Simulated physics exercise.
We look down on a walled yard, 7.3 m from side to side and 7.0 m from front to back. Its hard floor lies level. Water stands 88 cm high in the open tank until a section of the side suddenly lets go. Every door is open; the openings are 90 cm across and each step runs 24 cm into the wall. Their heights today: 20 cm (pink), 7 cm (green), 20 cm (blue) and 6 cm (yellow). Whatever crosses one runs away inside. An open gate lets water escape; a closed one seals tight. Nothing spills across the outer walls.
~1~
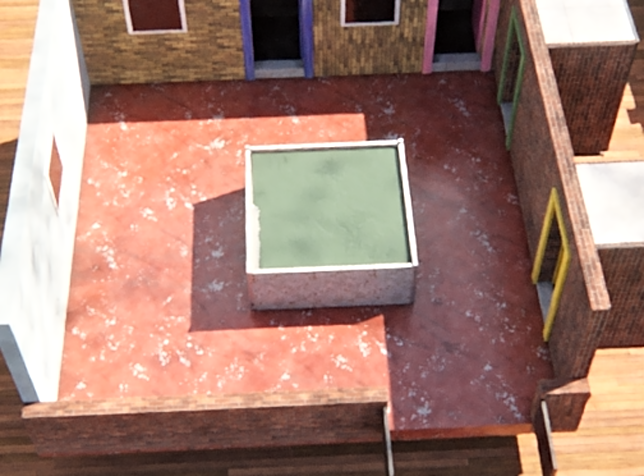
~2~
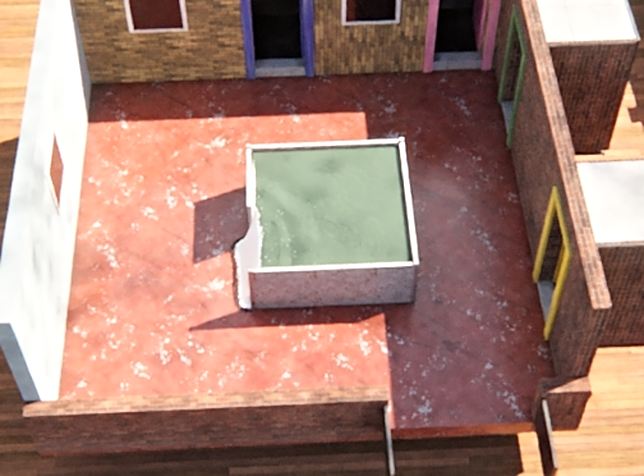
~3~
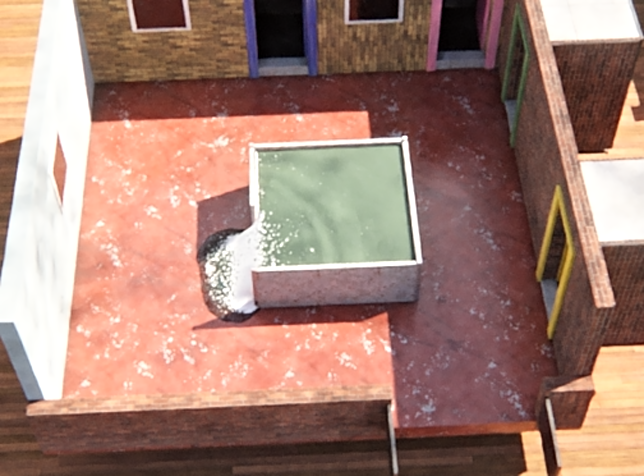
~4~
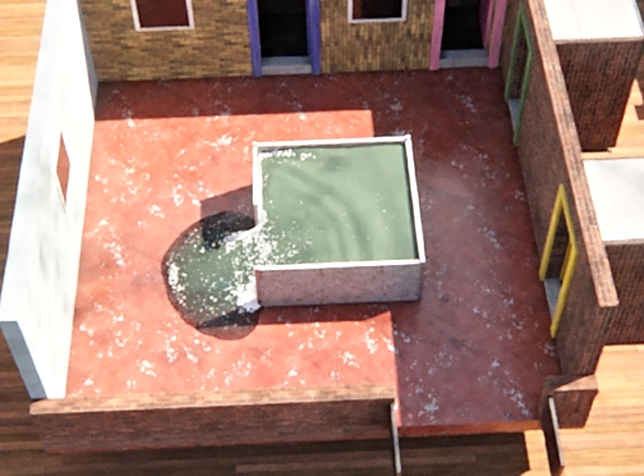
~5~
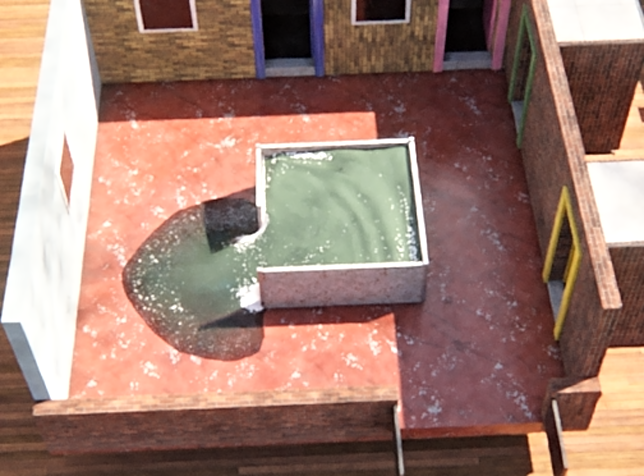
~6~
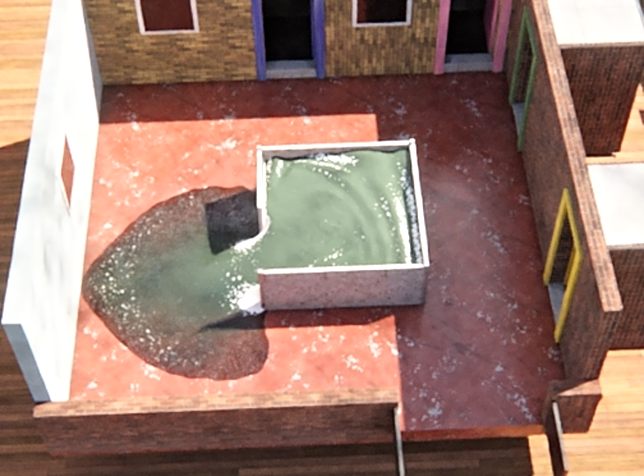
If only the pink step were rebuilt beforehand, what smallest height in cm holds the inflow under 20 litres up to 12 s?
It would have to be roughly 11 cm high.
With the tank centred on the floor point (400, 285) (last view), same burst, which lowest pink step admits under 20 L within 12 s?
Then roughly 13.5 cm.
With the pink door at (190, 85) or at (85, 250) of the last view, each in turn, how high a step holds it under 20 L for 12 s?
About 15 and 35 cm.
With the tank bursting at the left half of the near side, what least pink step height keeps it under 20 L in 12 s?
Some 11.5 cm.
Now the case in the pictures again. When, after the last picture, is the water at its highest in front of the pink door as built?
Near 10.5 s.
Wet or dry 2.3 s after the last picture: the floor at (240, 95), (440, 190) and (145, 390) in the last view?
In that order: Dry, still dry, flooded.
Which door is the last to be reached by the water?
Last comes the green one.
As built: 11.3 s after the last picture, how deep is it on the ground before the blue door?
Roughly 6.5 cm deep.
Then, 0.7 s after the last picture water covers 25 % of the floor, deepest (49 cm) near (254, 279); it has not reached the pink door.
Then, 2.3 s after the last picture water covers 35 % of the floor, deepest (44 cm) near (77, 324); it has not reached the pink door.
Then, 11.3 s after the last picture water covers 100 % of the floor, deepest (16 cm) near (566, 409); 15 cm at the pink door, 0 litres in over its 20 cm step.
At the pink door as built, the water peaked near 15 cm, 10.7 s after the last picture.
With a step of 9 cm, 40 litres would have come in within the 12 s; with 12 cm, 10 litres. So under 20 litres takes about 11 cm.
